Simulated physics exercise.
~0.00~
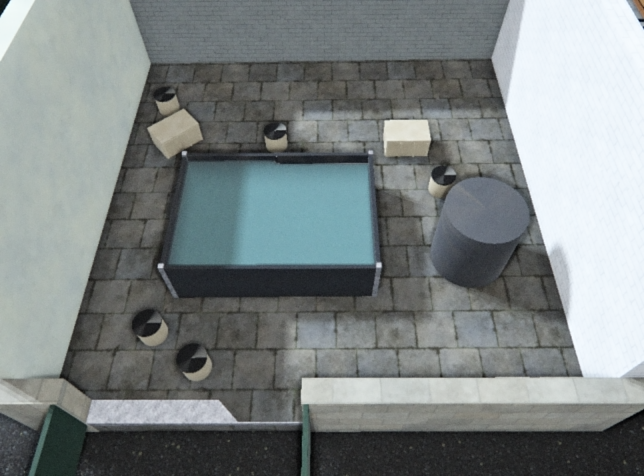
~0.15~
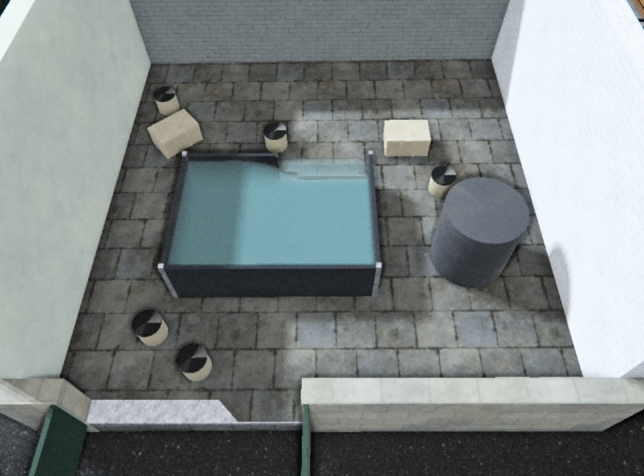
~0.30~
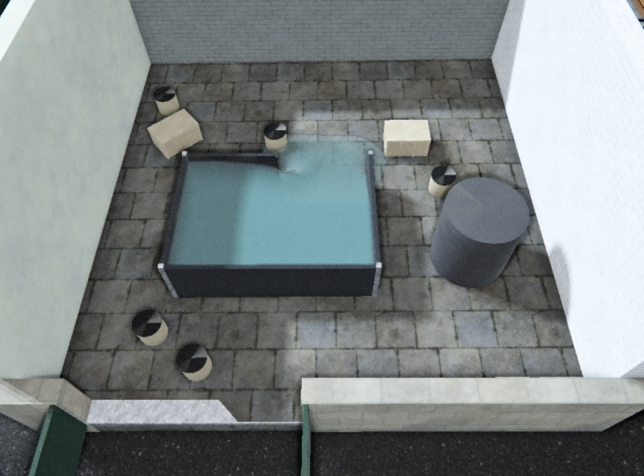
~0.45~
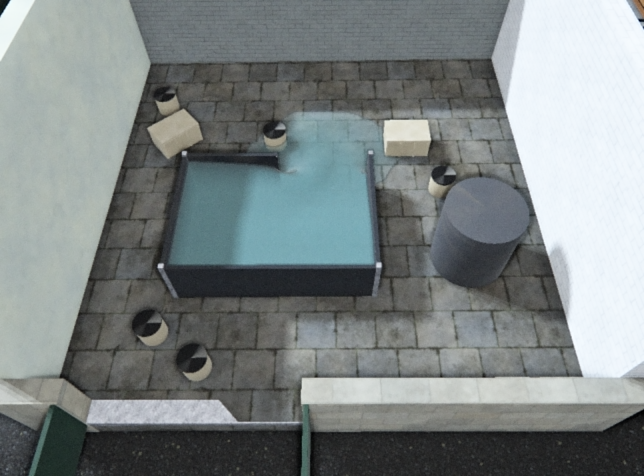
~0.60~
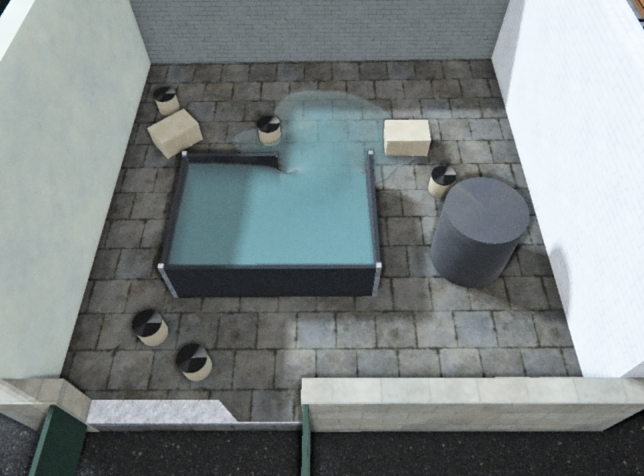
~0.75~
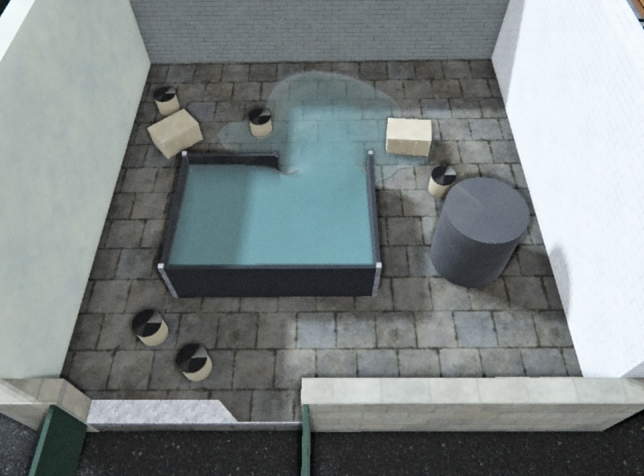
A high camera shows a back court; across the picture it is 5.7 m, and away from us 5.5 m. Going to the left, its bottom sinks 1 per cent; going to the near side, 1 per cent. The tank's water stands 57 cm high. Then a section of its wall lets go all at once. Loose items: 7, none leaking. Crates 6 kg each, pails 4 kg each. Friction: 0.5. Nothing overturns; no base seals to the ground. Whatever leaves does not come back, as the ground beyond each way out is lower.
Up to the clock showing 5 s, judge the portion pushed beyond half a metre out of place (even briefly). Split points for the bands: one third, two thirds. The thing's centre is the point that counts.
The fraction climbs to two thirds or higher.
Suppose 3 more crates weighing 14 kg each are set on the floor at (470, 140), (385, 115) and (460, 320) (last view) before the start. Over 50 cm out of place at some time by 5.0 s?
The first comes out beyond the limit, the second beyond the limit, the third within the limit.
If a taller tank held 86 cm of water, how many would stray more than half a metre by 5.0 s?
With that change, 6 of them.
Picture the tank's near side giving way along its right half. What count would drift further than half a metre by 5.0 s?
1.
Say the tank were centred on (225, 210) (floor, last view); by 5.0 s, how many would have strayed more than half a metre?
That would give 3.
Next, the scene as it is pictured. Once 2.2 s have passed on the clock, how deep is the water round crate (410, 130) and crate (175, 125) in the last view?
I'd estimate 3 cm for the first and 0 cm for the second.
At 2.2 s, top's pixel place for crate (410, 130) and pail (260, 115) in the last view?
Around (492, 104) and (217, 87).
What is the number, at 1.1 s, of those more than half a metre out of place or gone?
The number I get is 1.
After 1.1 s 1 of 7 are over 50 cm from their spots; 0 afloat.
After 2.2 s 2 of 7 are over 50 cm from their spots; 0 afloat.
After 3.5 s 3 of 7 are over 50 cm from their spots; 2 afloat.
After 5.0 s 5 of 7 are over 50 cm from their spots, and 5 have been at some point; 1 afloat.
